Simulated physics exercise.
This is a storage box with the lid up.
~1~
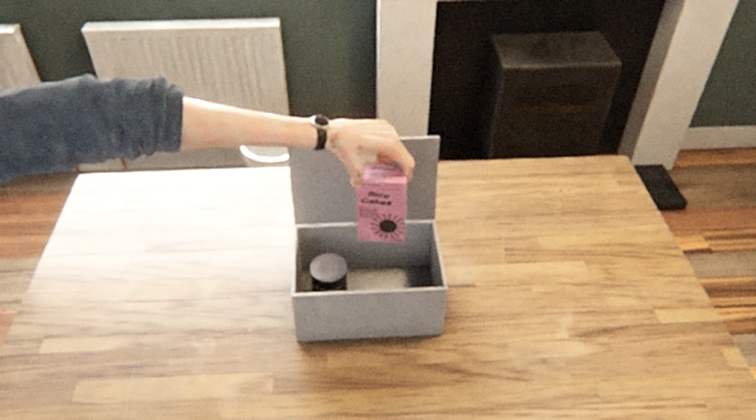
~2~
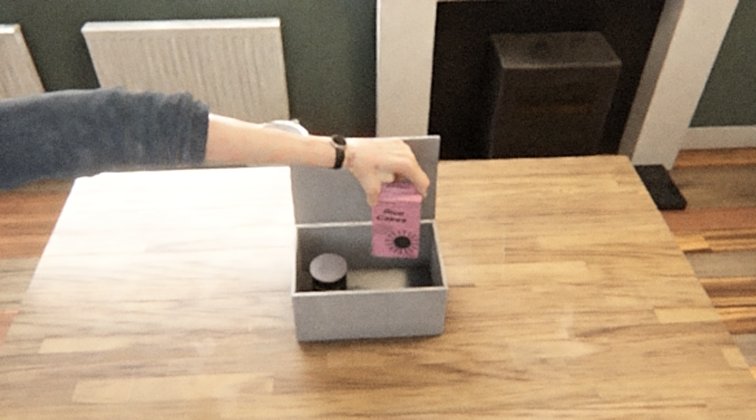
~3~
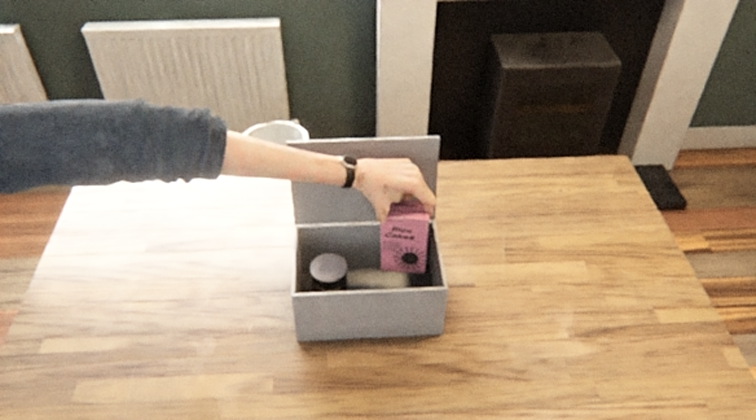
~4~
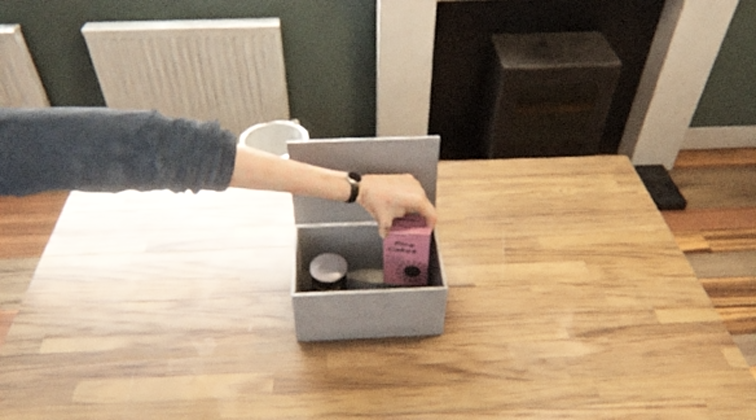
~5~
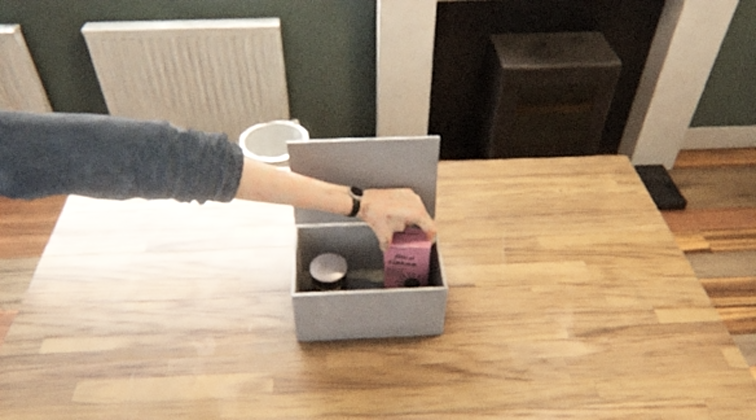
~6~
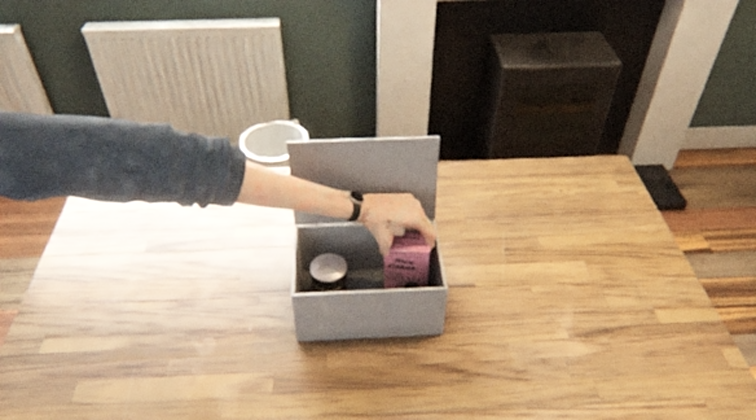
A hand reaching in from the left lowered a pink carton into the right side of an open grey box on a wooden table, beside a black tin that stayed still.
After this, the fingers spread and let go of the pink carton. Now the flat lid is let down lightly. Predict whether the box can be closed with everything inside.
The lid stays off the edge.
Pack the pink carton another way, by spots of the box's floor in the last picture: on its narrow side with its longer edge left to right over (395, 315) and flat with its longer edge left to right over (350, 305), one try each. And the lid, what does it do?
Case one: Lid goes down; case two: Lid stays raised.
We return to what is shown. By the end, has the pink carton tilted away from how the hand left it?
Well, the pink carton stays just as set.
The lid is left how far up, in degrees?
Close to 25 degrees.
Then, 1.30 s past the last view, lid 77° above the rim.
Then, 1.70 s past the last view, lid 41° above the rim.
Finally, lid 24° above the rim; both still in place. Final places as the last picture's camera would see them, pink carton near (407, 267).
